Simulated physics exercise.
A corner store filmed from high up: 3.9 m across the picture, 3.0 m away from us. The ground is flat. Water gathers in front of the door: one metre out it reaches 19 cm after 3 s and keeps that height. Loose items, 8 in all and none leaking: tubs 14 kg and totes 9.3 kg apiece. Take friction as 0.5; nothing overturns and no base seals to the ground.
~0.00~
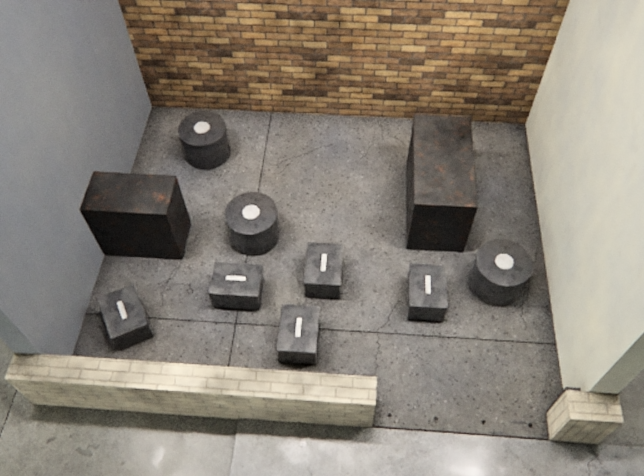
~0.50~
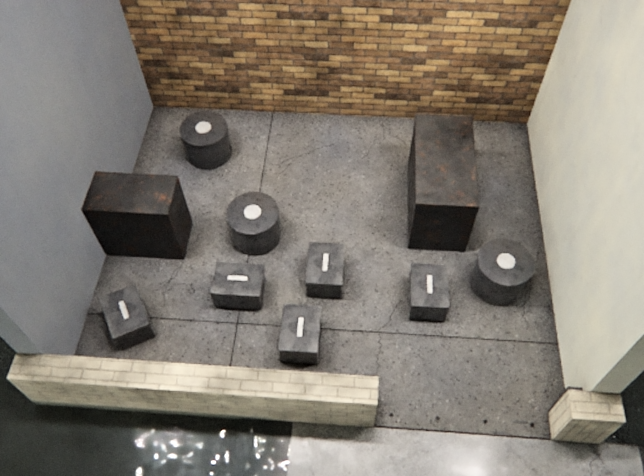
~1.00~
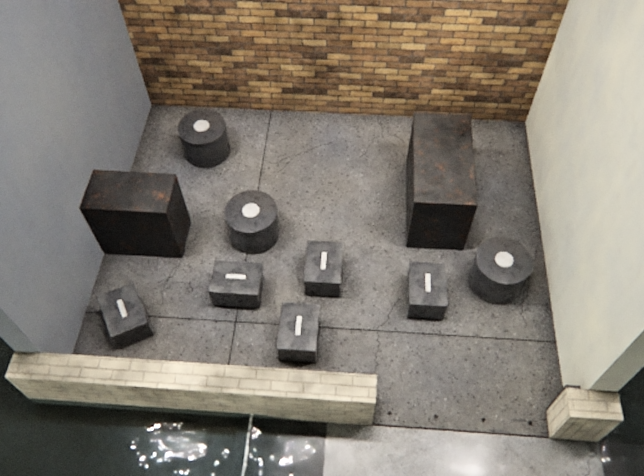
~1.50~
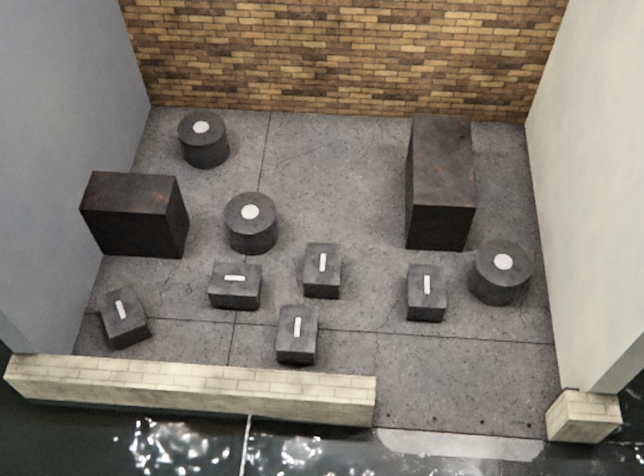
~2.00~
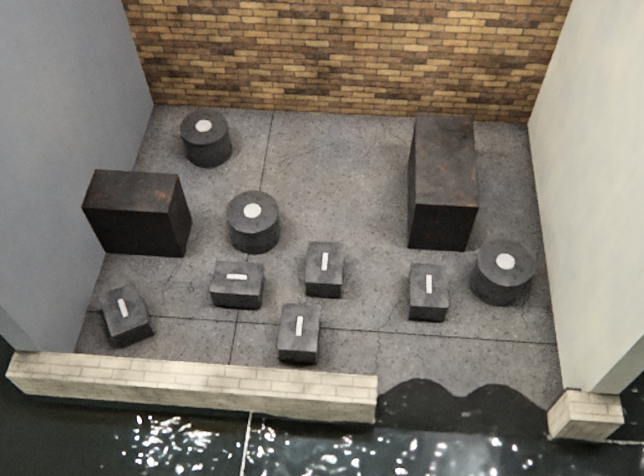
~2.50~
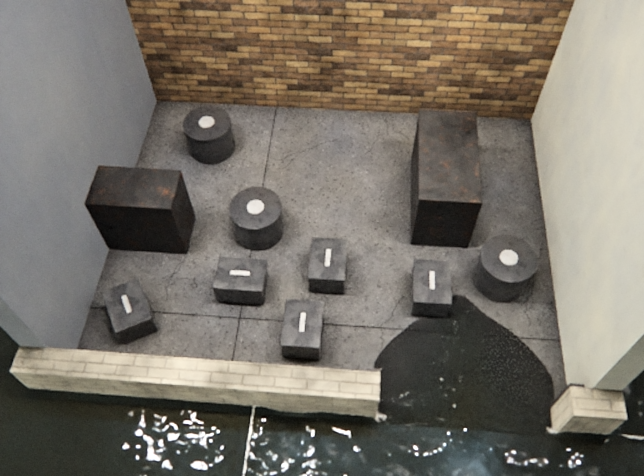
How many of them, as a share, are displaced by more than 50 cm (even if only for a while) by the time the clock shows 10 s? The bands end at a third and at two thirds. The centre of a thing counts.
It is one to two thirds.
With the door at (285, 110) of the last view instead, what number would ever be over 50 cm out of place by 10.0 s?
In that case 7 of them.
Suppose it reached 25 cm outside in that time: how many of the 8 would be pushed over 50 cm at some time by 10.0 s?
Then 6.
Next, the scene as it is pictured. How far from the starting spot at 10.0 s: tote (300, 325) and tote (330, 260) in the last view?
In that order: 0 cm, 60 cm.
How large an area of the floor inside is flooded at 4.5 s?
About 5.5 m2.
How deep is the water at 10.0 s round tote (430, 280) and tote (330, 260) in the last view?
Roughly 18 and 8 cm.
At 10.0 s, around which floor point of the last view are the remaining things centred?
Around (231, 260).
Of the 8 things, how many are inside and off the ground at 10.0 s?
I count 3.
After 3.5 s 0 of 8 are over 50 cm from their spots; 0 afloat.
After 4.5 s 2 of 8 are over 50 cm from their spots; 0 afloat.
After 7.0 s 2 of 8 are over 50 cm from their spots; 2 afloat.
After 10.0 s 5 of 8 are over 50 cm from their spots, and 5 have been at some point; 3 afloat.
